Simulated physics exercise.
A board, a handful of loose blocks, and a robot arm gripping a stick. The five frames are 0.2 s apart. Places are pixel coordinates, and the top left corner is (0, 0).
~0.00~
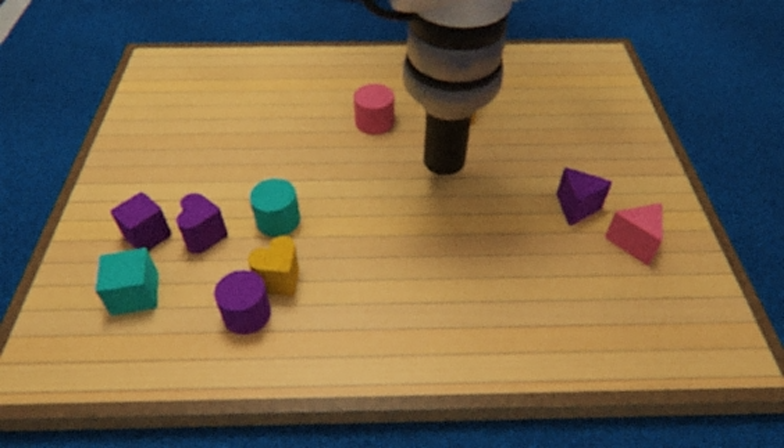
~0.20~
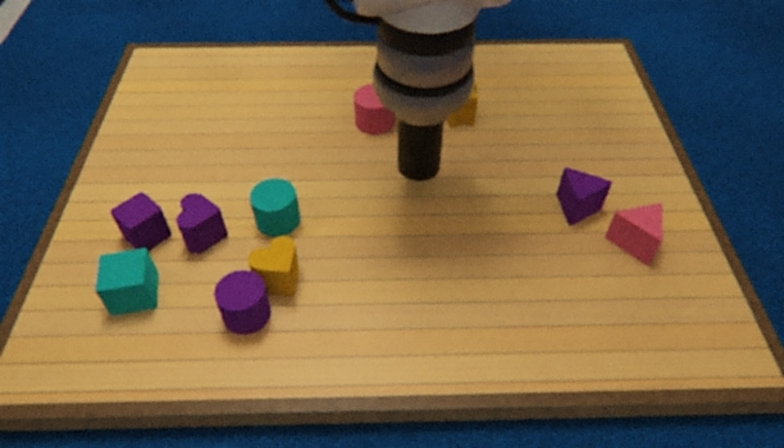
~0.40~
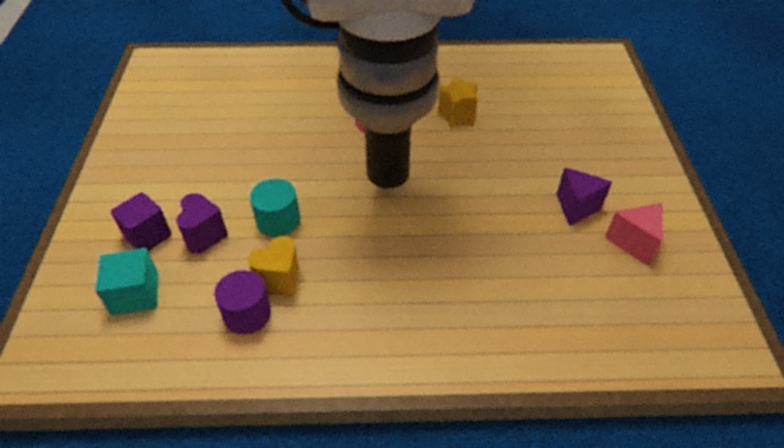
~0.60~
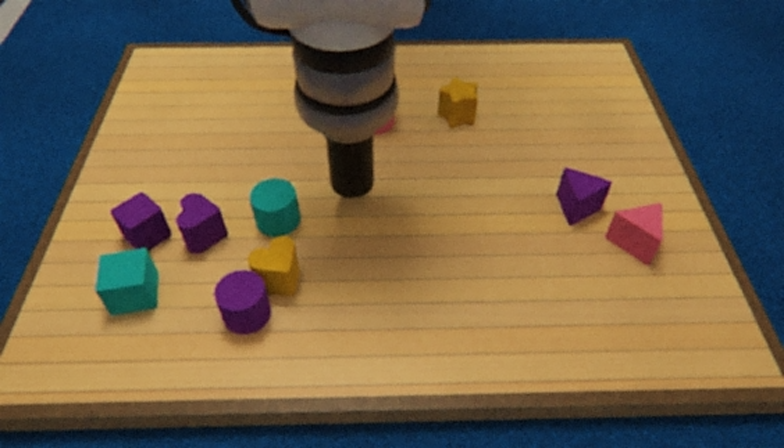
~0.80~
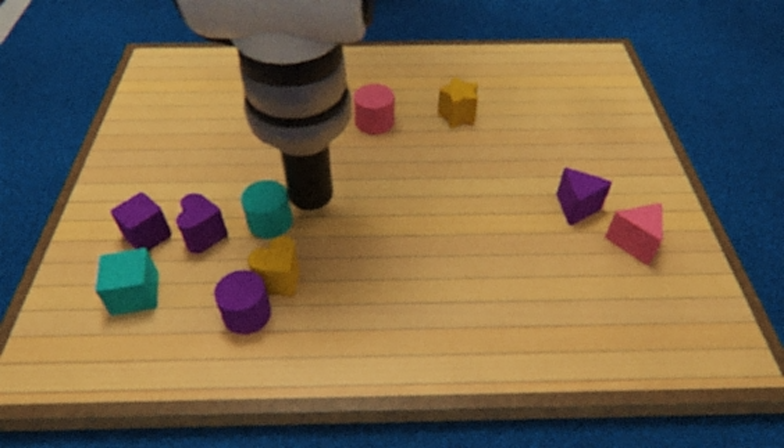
A robot arm sweeps its black stick leftward across a wooden board of colourful blocks, nudging a turquoise round block slightly left.
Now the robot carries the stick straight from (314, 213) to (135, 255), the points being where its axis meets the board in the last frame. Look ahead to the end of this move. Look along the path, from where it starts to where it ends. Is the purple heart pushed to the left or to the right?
The left-hand side.
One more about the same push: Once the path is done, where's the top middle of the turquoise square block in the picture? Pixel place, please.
I'd guess (77, 294).
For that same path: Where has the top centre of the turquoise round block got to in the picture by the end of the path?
Just about (73, 252).
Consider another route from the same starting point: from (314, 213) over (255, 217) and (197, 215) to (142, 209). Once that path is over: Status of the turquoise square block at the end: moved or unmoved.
Once the path is done, it is somewhere new.
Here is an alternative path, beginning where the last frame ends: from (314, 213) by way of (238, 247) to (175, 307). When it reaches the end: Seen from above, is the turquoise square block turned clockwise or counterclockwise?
Bird's-eye view: Counterclockwise.
On the path given first. One third of the way, stick at (252, 208); purple square block at (129, 209), turned 15° clockwise; purple heart at (160, 222), turned 45° clockwise; turquoise round block at (203, 216).
Two thirds of the way, stick at (190, 223); turquoise square block at (109, 278); purple square block at (94, 214), turned 85° clockwise; purple heart at (95, 247), turned 35° clockwise; turquoise round block at (140, 234).
At the end, stick at (126, 237); turquoise square block at (77, 294), turned 70° anticlockwise; purple square block at (83, 214), turned 115° clockwise; purple heart at (26, 271), turned 15° clockwise; turquoise round block at (73, 252).
